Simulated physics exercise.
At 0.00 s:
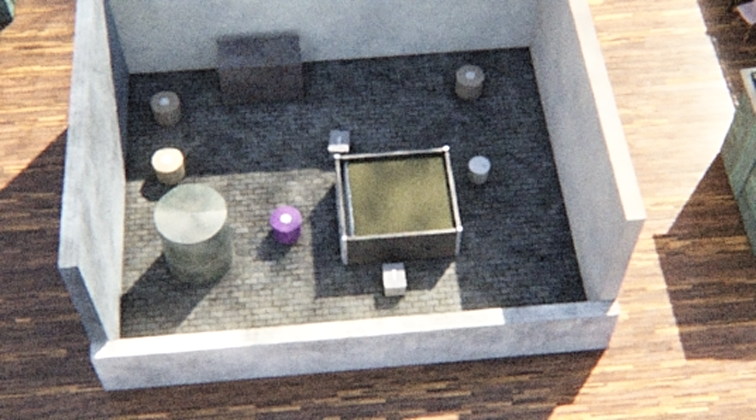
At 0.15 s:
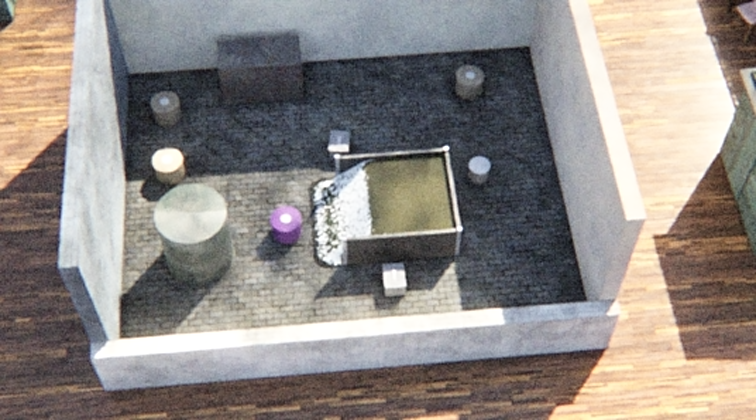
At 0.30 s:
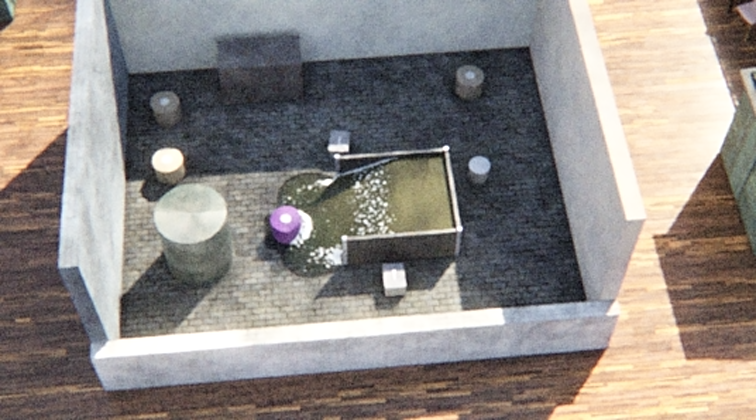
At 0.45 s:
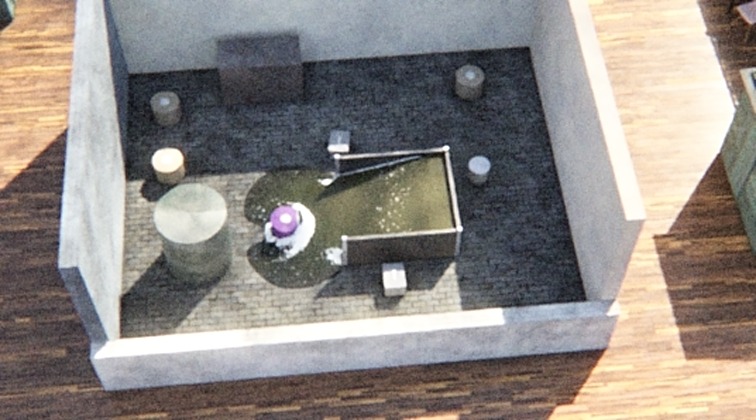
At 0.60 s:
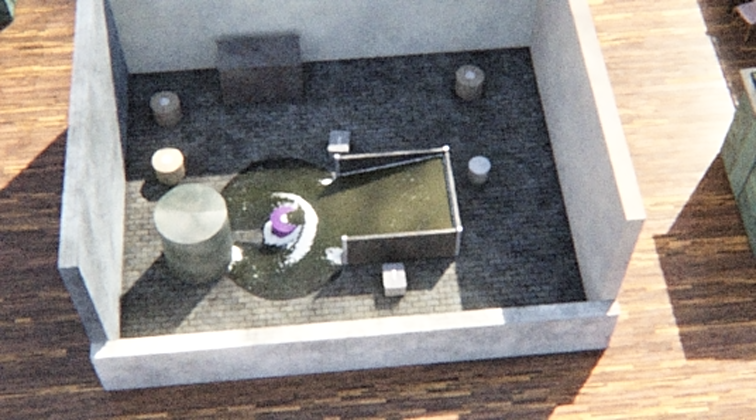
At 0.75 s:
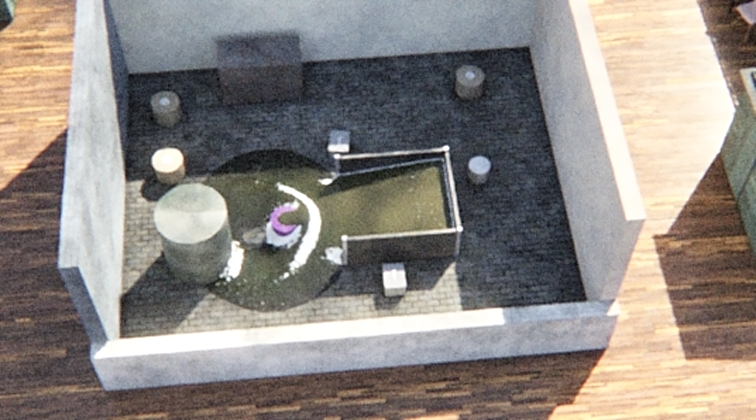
The video shows a walled yard where the left side of an open tank gives way and murky water pours out, surrounding a purple tub and spreading around a large pale cylinder while the objects stay in place.
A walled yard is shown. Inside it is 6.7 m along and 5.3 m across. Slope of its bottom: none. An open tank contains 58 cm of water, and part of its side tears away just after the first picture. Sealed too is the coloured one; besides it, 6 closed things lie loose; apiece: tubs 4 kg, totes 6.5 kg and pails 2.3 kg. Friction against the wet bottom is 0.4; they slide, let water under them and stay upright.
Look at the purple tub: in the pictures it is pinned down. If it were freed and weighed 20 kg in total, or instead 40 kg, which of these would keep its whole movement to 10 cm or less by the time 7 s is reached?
I'd wager neither one passes.
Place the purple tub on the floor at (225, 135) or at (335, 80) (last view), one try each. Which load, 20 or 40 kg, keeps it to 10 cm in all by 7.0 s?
Respectively, second option only; first option suffices.
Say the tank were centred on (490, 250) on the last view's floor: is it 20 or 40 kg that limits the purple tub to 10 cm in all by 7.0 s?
Well, then even the heavier fails.
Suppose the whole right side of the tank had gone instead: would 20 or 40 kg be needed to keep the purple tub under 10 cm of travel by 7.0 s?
Then the smaller load will do.
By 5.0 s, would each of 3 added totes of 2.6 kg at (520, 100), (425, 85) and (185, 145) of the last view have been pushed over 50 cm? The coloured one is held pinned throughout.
First one stayed within, second stayed within, third went beyond.
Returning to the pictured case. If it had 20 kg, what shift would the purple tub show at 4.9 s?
Close to 250 centimetres.
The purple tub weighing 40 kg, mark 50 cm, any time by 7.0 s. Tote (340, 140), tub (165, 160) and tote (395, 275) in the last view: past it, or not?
Result, in sequence - within the limit; exceeds the limit; within the limit.
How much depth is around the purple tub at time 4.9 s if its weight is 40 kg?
6 cm, roughly.
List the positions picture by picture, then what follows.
In the first frame, the purple tub at (286, 219), on the bottom; water covers 2.1 m2; 0 of 7 have shifted.
In the second frame, the purple tub at (286, 219), on the bottom; water covers 2.8 m2; 0 of 7 have shifted.
In the third frame, the purple tub at (286, 219), on the bottom; water covers 3.6 m2; 0 of 7 have shifted.
In the fourth frame, the purple tub at (286, 219), on the bottom; 4.6 m2 under water; 0 of 7 have shifted.
In the fifth frame, the purple tub at (286, 219) rests on the ground; 5.7 m2 under water; 0 of 7 have shifted.
In the sixth frame, the purple tub at (286, 219), on the bottom; 6.9 m2 under water; 0 of 7 have shifted.
After 1.4 s the purple tub would be 107 cm from its start with 20 kg and 68 cm from its start with 40 kg; 16 cm of water round it then.
After 3.1 s the purple tub would be 252 cm from its start with 20 kg and 143 cm from its start with 40 kg; 6 cm of water round it then.
After 4.9 s the purple tub would be 262 cm from its start with 20 kg and 143 cm from its start with 40 kg; 6 cm of water round it then.
After 7.0 s the purple tub would be 257 cm from its start with 20 kg and 143 cm from its start with 40 kg; 6 cm of water round it then.
